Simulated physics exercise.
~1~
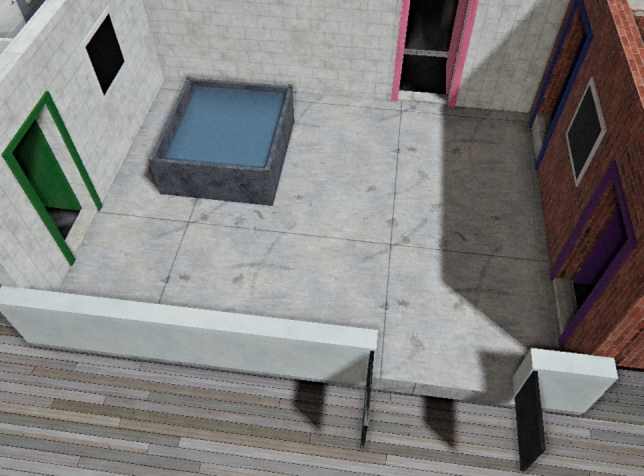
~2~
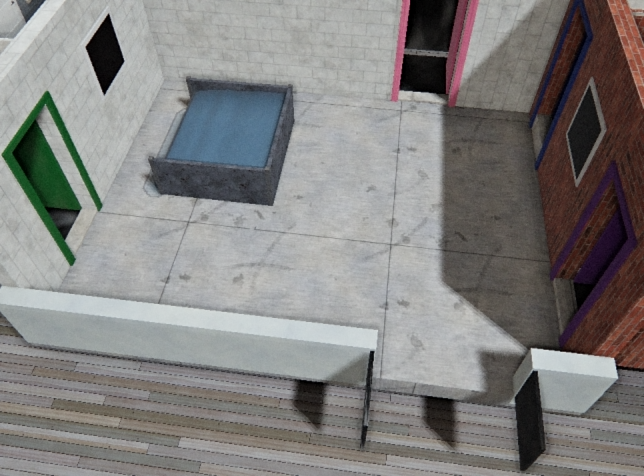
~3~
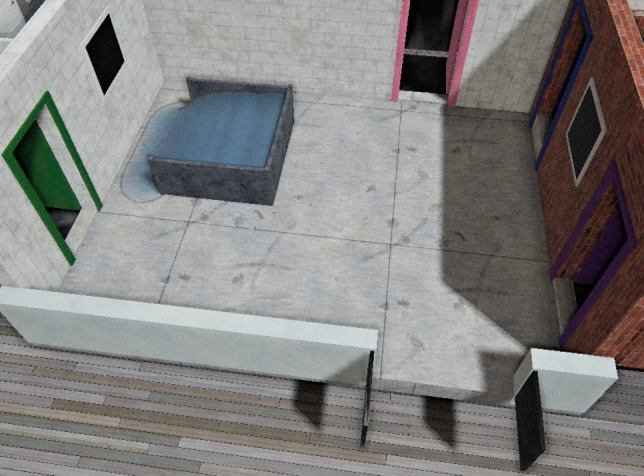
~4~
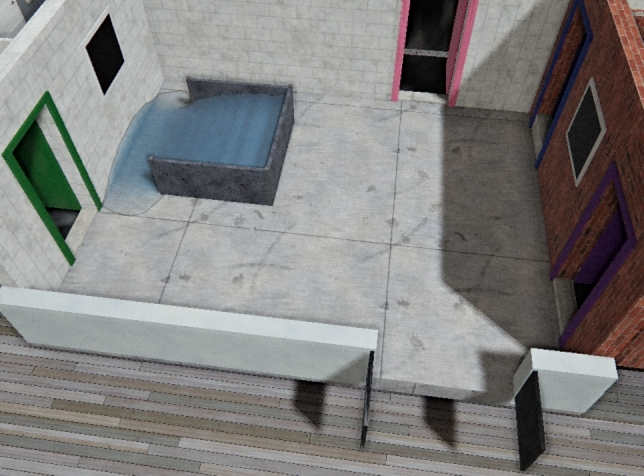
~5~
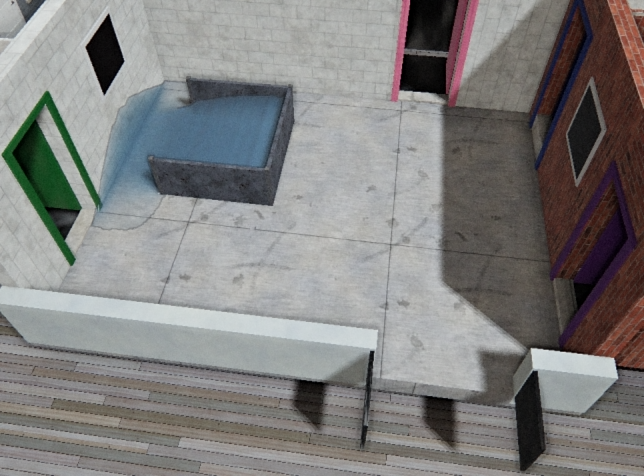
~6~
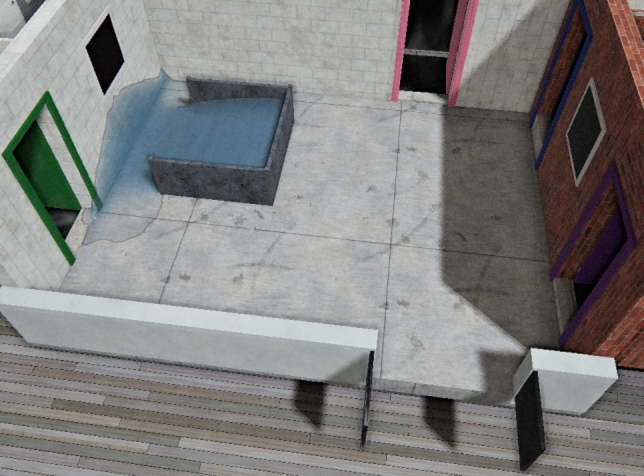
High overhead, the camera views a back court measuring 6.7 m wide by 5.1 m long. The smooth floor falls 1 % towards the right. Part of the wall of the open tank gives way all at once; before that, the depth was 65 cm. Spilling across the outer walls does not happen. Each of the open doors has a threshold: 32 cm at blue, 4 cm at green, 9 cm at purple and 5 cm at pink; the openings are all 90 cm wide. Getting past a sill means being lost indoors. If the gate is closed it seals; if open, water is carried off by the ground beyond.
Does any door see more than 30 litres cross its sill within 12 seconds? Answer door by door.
Taking each door, the blue door does not; the green door does; the purple door does not; the pink door does not.
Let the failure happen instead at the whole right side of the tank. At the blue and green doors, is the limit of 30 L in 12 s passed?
At blue the amount is beneath the mark, while at green it is beneath the mark.
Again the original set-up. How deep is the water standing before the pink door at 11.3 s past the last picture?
7.0 cm.
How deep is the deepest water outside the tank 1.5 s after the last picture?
Max depth: About 36 centimetres.
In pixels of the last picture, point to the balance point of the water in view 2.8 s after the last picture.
Its balance point lies near (231, 173).
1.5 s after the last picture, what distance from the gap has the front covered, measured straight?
That works out near 3.8 m.
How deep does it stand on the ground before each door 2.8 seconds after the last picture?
In cm: Blue 16, green 6, purple 0, pink 7.
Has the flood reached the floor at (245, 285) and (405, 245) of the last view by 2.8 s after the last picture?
I'd say drenched, then spared.
Then, 0.7 s after the last picture water covers 20 % of the floor and is deepest (53 cm) near (162, 87); blue door not reached, green door 12 cm at the sill, 6 L in, purple door not reached, pink door not reached.
Then, 1.5 s after the last picture water covers 30 % of the floor and is deepest (36 cm) near (162, 87); blue door not reached, green door 11 cm at the sill, 27 L in, purple door not reached, pink door not reached.
Then, 2.8 s after the last picture water covers 60 % of the floor and is deepest (16 cm) near (72, 320); blue door 16 cm at the sill, 0 L in, green door 6 cm at the sill, 45 L in, purple door not reached, pink door 7 cm at the sill, 0 L in.
Then, 6.3 s after the last picture water covers 85 % of the floor and is deepest (13 cm) near (539, 380); blue door 8 cm at the sill, 0 L in, green door 5 cm at the sill, 57 L in, purple door 11 cm at the sill, 7 L in, pink door 2 cm at the sill, 2 L in.
Then, 11.3 s after the last picture water covers 90 % of the floor and is deepest (10 cm) near (521, 113); blue door 10 cm at the sill, 0 L in, green door 3 cm at the sill, 58 L in, purple door 8 cm at the sill, 12 L in, pink door 7 cm at the sill, 4 L in.
